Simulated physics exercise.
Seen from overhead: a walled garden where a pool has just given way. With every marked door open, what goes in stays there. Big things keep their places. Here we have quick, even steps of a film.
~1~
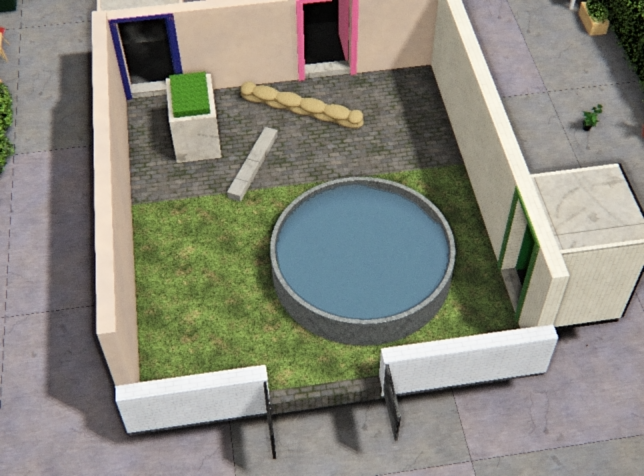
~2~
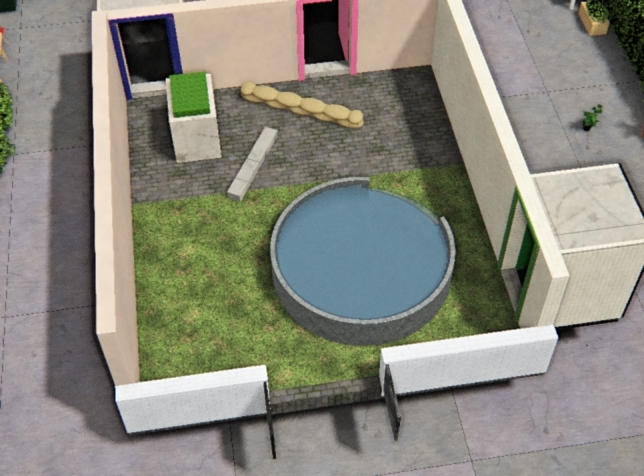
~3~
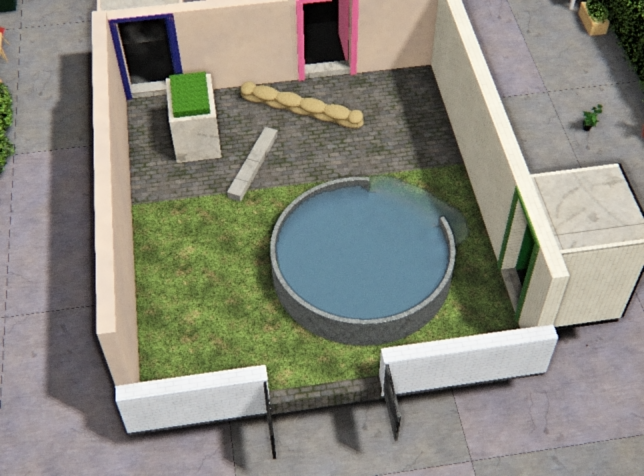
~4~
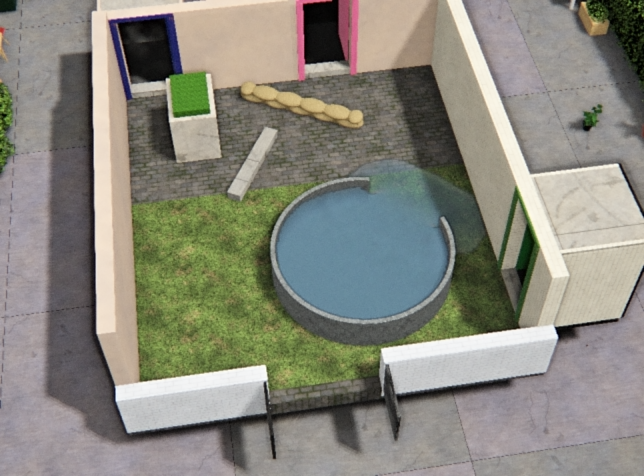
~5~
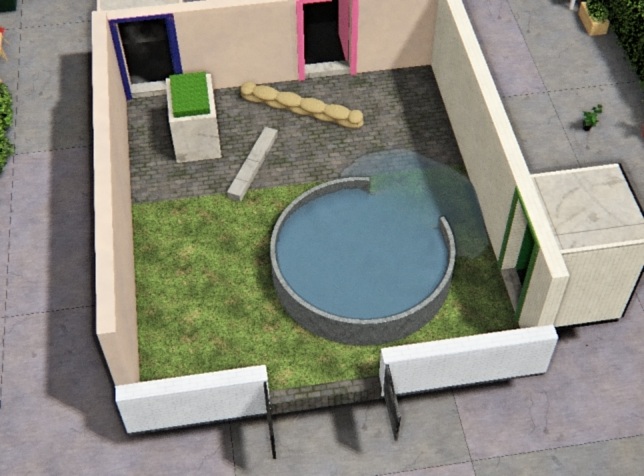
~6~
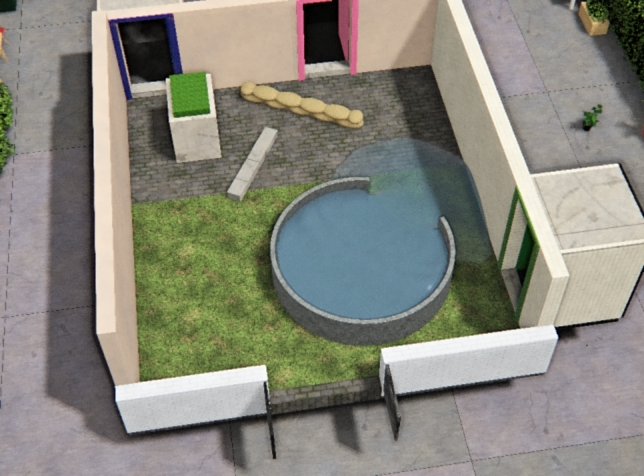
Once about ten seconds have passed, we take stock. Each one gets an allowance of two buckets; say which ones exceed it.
One by one: The pink door is swamped; the green door is swamped; the blue door is not swamped.
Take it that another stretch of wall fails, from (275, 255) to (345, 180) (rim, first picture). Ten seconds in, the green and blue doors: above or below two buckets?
Checking the doors, green comes in lower; blue, on the other hand, surpasses the cutoff.
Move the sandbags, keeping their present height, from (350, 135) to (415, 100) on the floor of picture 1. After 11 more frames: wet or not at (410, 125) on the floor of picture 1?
That spot ends up swamped.
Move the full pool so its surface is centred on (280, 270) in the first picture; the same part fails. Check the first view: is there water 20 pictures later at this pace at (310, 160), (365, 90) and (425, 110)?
The three spots read swamped, swamped, swamped.
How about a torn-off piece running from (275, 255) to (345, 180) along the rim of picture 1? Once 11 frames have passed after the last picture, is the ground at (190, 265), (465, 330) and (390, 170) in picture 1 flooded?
Submerged, bone-dry, bone-dry.
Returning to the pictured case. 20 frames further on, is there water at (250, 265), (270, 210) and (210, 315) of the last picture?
Result, in order: Unflooded / unflooded / unflooded.
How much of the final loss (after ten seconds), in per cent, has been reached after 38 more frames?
Close to 40 out of every hundred.
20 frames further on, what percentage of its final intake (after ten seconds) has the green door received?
Working it through, I arrive at 0 %.
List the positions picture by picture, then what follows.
In the first frame, still water in the round pool at (362, 249).
In the second frame, water pours out on the round pool's far side and has run to a hidden place.
In the third frame, the front is at a hidden place, out from the gap on the round pool's far side.
In the fourth frame, water pours out on the round pool's far side and has run to (361, 169).
In the fifth frame, the front is at (371, 156), out from the gap on the round pool's far side.
In the sixth frame, the front is at (411, 141), out from the gap on the round pool's far side.
A moment on, water covers 20 % of the floor; the pink door not reached, the green door not reached, the blue door not reached.
Next, water covers 25 % of the floor; the pink door not reached, the green door wet at the sill, nothing in, the blue door not reached.
Then, water covers 40 % of the floor; the pink door under two buckets in, the green door wet at the sill, nothing in, the blue door not reached.
Later, water covers 65 % of the floor; the pink door far over two buckets in, the green door under two buckets in, the blue door wet at the sill, nothing in.
In the end, water covers 90 % of the floor; the pink door far over two buckets in, the green door over two buckets in, the blue door wet at the sill, nothing in.
